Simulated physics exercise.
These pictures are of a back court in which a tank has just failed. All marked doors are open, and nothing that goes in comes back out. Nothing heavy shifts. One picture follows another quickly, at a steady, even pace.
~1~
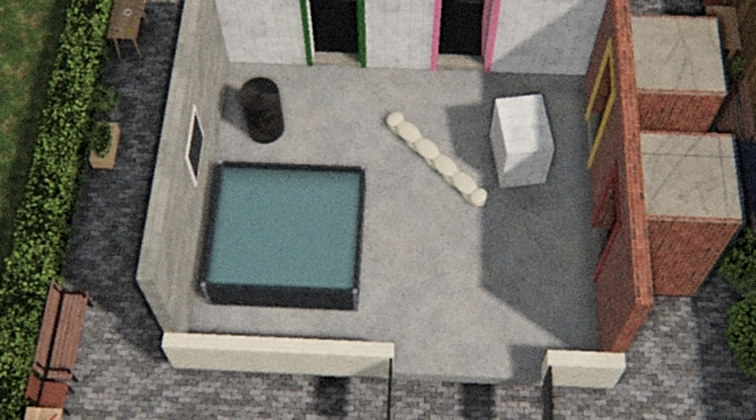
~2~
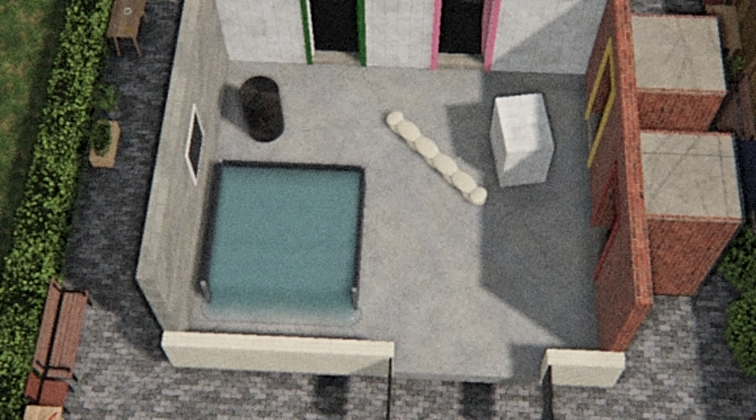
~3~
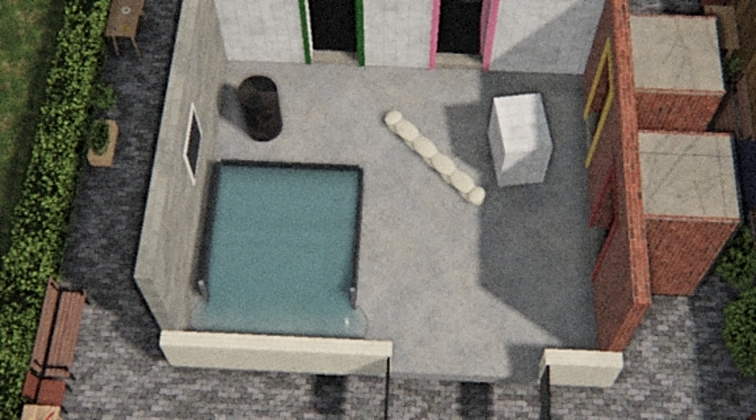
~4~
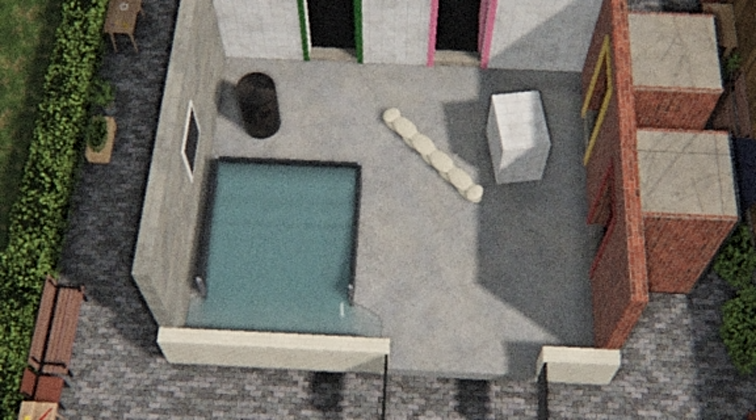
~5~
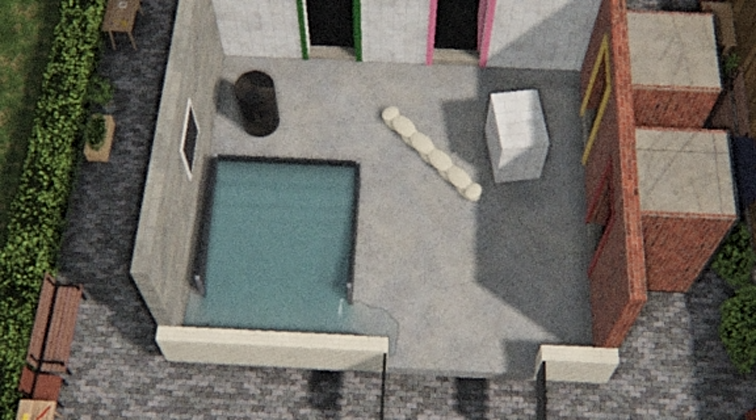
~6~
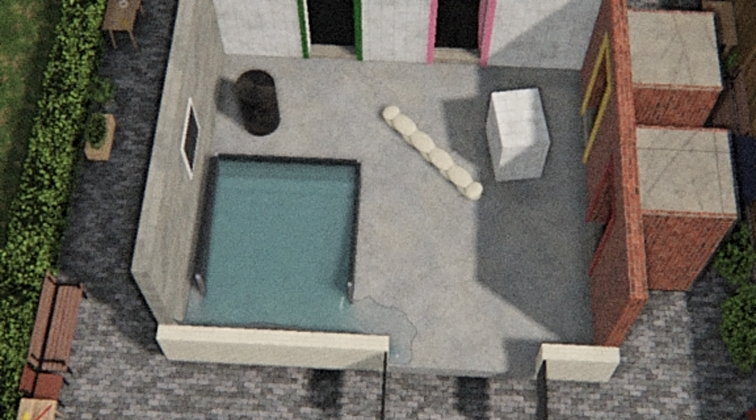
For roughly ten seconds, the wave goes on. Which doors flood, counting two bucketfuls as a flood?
In order: The yellow door holds up fine I think. The green door holds up fine I think. The pink door holds up fine I think. The red door gets overrun I think.
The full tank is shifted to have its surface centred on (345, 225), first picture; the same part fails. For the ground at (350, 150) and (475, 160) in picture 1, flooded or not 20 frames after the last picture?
Unflooded, then unflooded.
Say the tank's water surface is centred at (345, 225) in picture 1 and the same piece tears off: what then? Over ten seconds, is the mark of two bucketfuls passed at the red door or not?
Red door: Undershoots.
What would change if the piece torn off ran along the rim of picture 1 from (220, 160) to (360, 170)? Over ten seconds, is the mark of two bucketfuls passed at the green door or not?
The green door crosses the line.
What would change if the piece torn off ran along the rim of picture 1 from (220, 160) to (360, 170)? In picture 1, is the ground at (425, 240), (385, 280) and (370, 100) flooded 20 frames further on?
Taking the spots in turn: Swamped, untouched and swamped.
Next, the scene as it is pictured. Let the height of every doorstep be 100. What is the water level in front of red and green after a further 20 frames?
In order: Roughly 220 and 40 in a hundred.
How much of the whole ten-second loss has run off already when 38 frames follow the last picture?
My figure is about 65 in a hundred.
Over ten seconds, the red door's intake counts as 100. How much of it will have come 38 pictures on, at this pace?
About 75 per cent.
A moment on, water covers 15 % of the floor; the yellow door not reached, the green door not reached, the pink door not reached, the red door not reached.
Next, water covers 35 % of the floor; the yellow door not reached, the green door not reached, the pink door not reached, the red door not reached.
Then, water covers 55 % of the floor; the yellow door wet at the sill, nothing in, the green door wet at the sill, nothing in, the pink door not reached, the red door over two buckets in.
Later, water covers 80 % of the floor; the yellow door wet at the sill, nothing in, the green door wet at the sill, nothing in, the pink door wet at the sill, nothing in, the red door over two buckets in.
In the end, water covers 95 % of the floor; the yellow door wet at the sill, nothing in, the green door wet at the sill, nothing in, the pink door wet at the sill, nothing in, the red door far over two buckets in.
